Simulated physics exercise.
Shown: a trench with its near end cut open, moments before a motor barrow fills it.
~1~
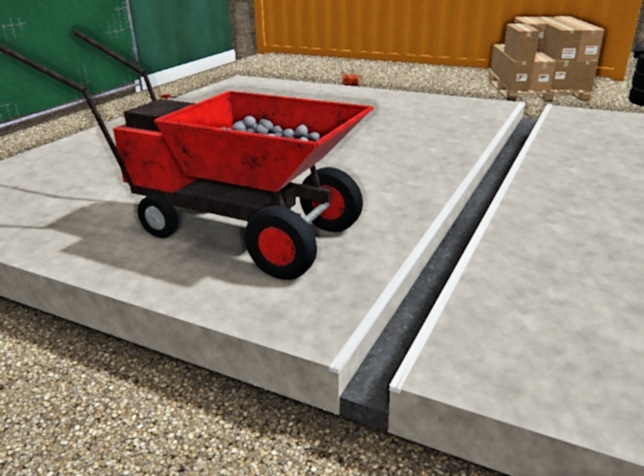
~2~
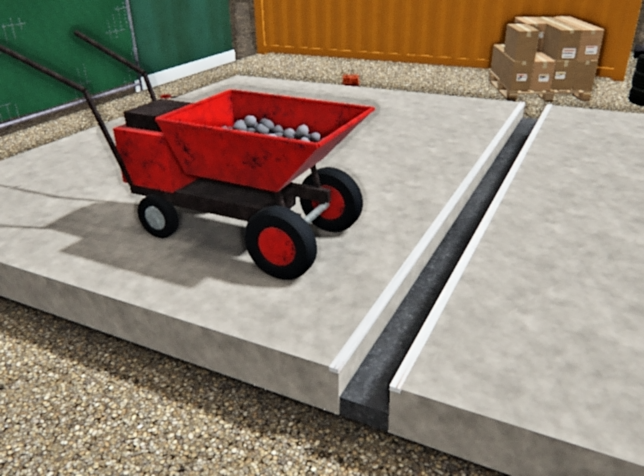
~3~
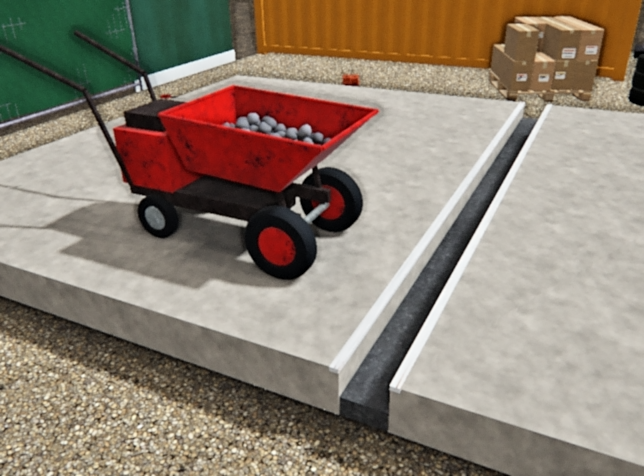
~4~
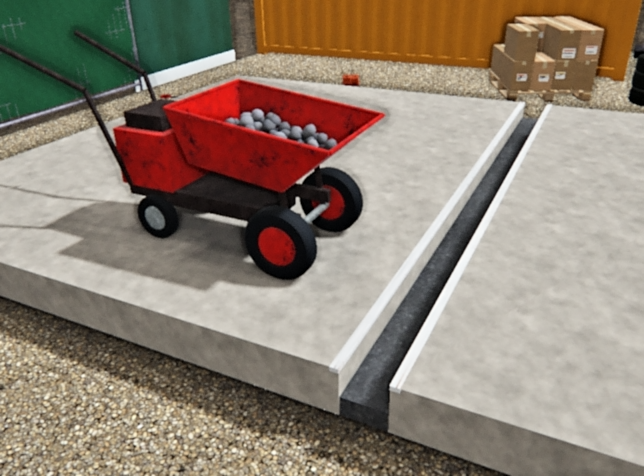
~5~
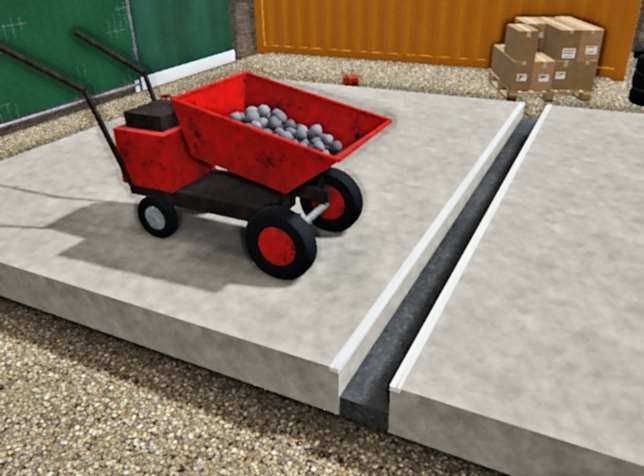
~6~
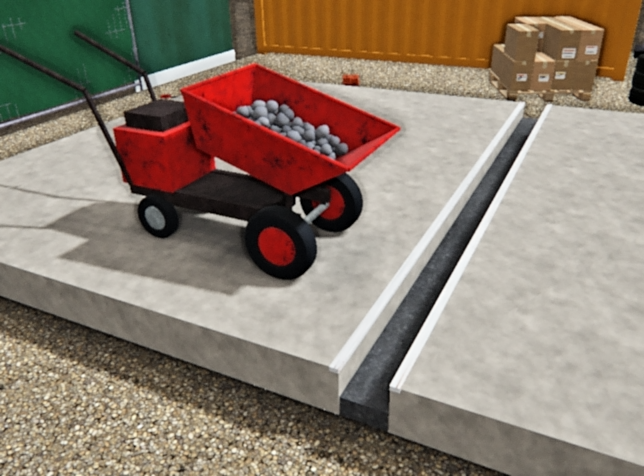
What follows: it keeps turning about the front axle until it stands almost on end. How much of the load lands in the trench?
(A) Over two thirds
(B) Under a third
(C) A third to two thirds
A, over two thirds.
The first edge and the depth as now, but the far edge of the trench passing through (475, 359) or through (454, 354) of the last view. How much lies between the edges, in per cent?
100 % and 100 %, give or take.
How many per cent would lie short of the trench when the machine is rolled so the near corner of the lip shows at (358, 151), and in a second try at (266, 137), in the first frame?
Roughly 0 per cent, then roughly 30 per cent.
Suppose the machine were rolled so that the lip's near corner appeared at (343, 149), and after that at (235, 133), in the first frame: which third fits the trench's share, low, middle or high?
Under a third, then less than a third.
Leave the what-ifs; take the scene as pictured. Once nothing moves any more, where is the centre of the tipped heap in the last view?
Roughly at (429, 287).
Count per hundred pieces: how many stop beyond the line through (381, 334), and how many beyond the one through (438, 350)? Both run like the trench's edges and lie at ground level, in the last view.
Respectively 70 and 10 percent.
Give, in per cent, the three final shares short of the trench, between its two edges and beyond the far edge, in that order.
I'd say about 0 per cent short, about 75 between and about 15 beyond.
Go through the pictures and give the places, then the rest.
Lip of the skip (316, 145), level; top of the load (266, 139), round cobbles; first edge of the trench (362, 328); far edge (419, 344), the trench under half as wide as the skip, and about half as deep as wide, in the first picture.
Lip of the skip (318, 146), level; top of the load (267, 139), in the second picture.
Lip of the skip (322, 149), tipped barely; top of the load (246, 134), in the third picture.
Lip of the skip (329, 153), tipped a little; top of the load (250, 131), in the fourth picture.
Lip of the skip (338, 160), tipped a little; top of the load (256, 127), in the fifth picture.
Lip of the skip (348, 170), tipped clearly; top of the load (242, 113); first edge of the trench (362, 328); far edge (419, 344), in the sixth picture.
Just after the last frame, skip tipped steeply; every one in the skip.
A moment on, skip tipped right over; the larger part in the skip; about a tenth in or heaped over the trench; just a few beyond it.
Further on, skip tipped right over; about a tenth in the skip; roughly two thirds in or heaped over the trench; about a tenth beyond it.
When it is over, skip tipped right over; about a tenth in the skip; the larger part in or heaped over the trench; about a tenth beyond it.
